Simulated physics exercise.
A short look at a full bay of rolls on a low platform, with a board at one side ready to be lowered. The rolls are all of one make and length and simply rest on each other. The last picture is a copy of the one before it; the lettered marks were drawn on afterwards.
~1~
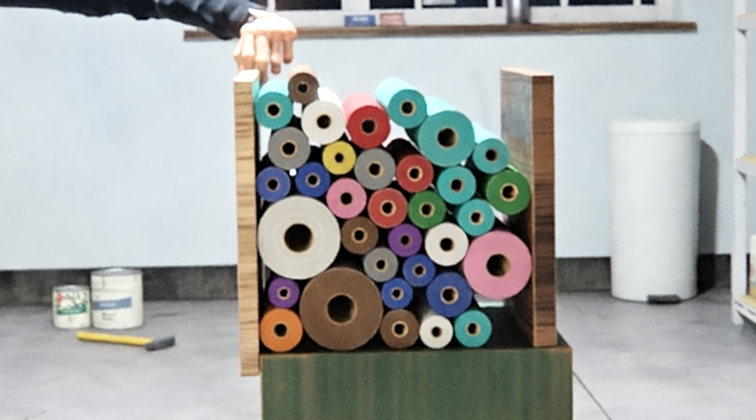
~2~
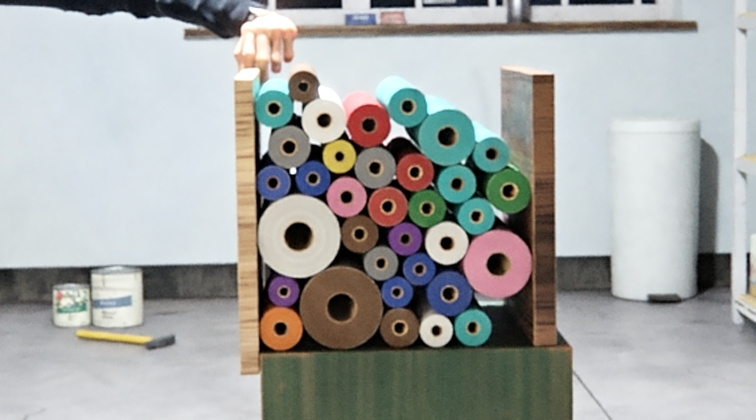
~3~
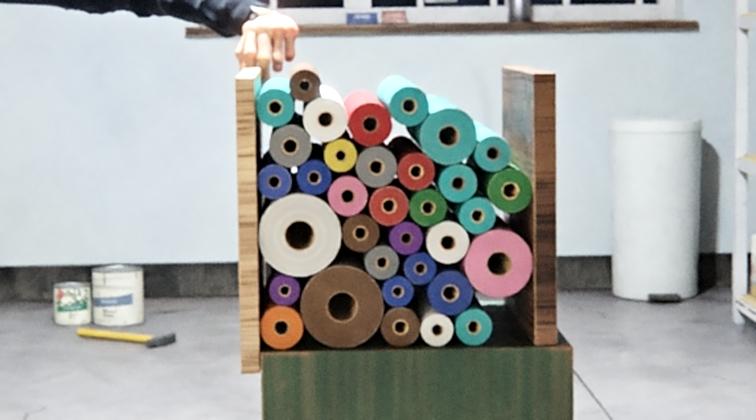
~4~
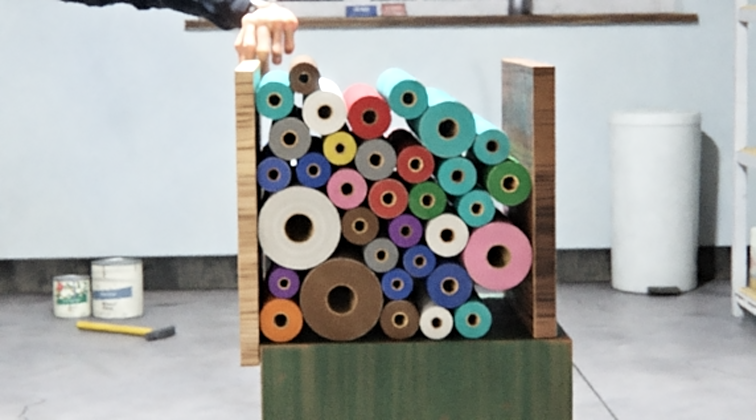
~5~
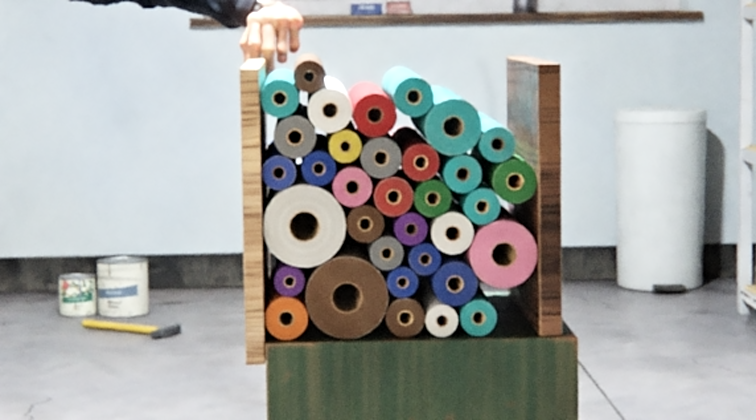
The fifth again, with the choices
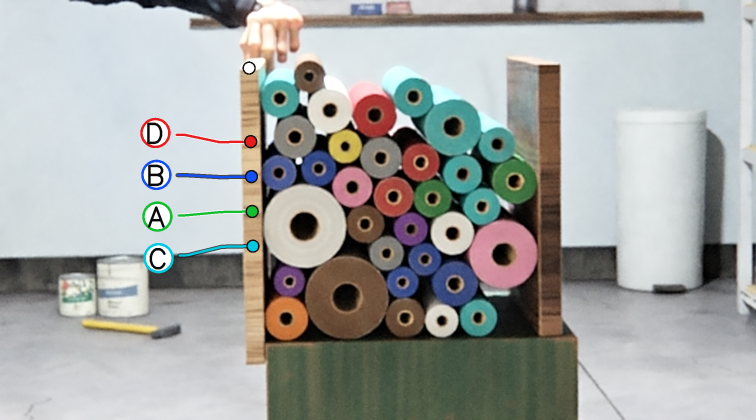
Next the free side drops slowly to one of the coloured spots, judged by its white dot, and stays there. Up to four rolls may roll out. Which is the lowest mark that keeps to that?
Slide it to B.
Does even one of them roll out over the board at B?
Yes.
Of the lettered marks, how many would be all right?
Two of them.
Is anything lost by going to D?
At D: Yes.
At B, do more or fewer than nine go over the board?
Fewer than nine.
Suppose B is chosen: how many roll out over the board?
The count is two.
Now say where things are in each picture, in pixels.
In the first picture, a white roll (299, 237); a purple roll (405, 240); a blue roll (313, 180).
In the second picture, a blue roll (313, 179); a white roll (324, 120).
In the third picture, a turquoise roll (477, 216); a turquoise roll (493, 153).
In the fourth picture, side board (251, 200); an orange roll (281, 320).
In the fifth picture, a white roll (304, 226); a purple roll (411, 229); a blue roll (319, 169).
On the marked copy, A at (252, 211); B at (251, 176); C at (253, 246); D at (251, 141); the white dot at (249, 68).
With B. Early on, top of the board (261, 121).
Further on, top of the board (262, 175).
At the end, top of the board (262, 175), two out over the board.
As for the rest, A more than four out over the board; C more than four out over the board; D two out over the board.
